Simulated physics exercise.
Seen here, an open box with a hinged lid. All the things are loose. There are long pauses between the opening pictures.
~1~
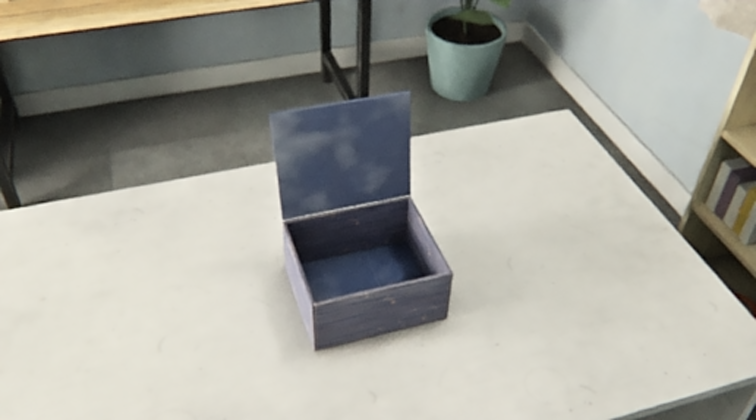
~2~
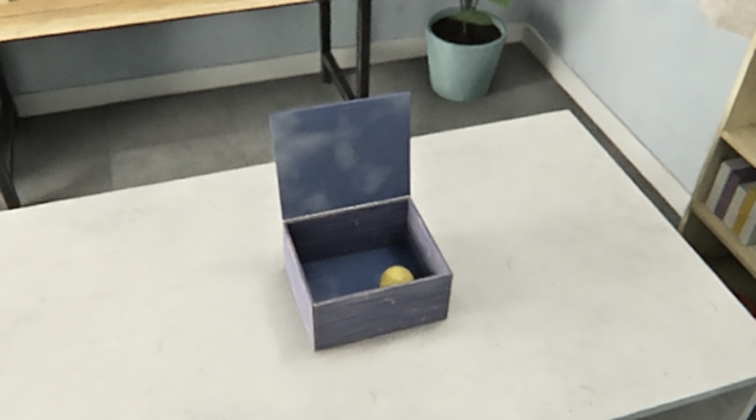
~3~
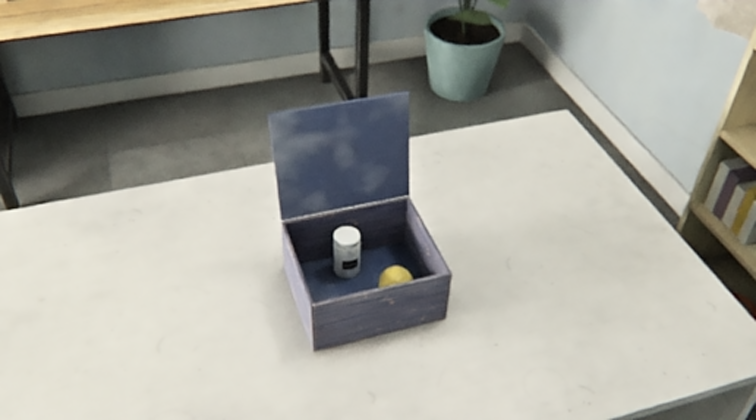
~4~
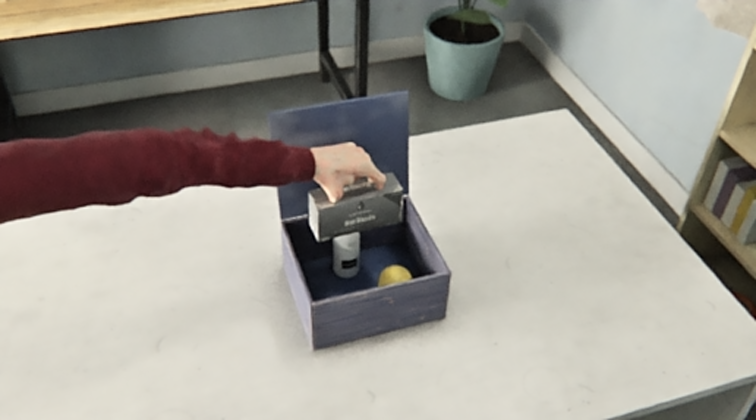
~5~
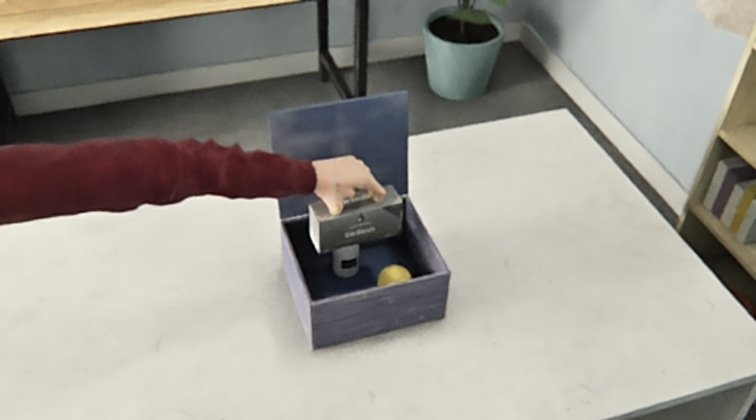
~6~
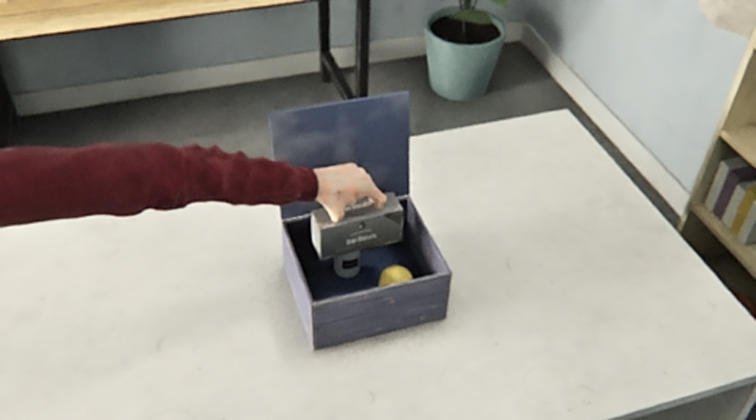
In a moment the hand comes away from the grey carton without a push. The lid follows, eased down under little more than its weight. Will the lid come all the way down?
Outcome: The lid sits on the rim.
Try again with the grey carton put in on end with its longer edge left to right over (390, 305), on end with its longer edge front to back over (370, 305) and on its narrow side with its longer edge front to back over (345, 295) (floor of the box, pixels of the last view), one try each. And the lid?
First try: It shuts flat; second try: It is held up; third try: It sits on the rim.
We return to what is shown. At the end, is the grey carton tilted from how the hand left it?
The grey carton stays as placed.
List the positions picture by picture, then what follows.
In the first frame, the last thing is not in view yet.
In the second frame, the last thing is not in view yet.
In the third frame, the last thing is not in view yet.
The fourth frame shows coming down; grey carton (356, 207).
The fifth frame shows coming down; grey carton (356, 219).
The sixth frame shows put in, still held; grey carton (357, 226).
Then, 1.00 s later than the last frame, lid starting down; grey carton moved about its own width near (370, 269); yellow lemon moved a little.
Then, 1.80 s later than the last frame, lid 33° above the rim; grey carton moved about its own width near (370, 269); yellow lemon moved a little.
When it is over, lid shut; moved from the start, grey carton; the other 2 as before. End places, in pixels of the last picture, grey carton near (370, 269).
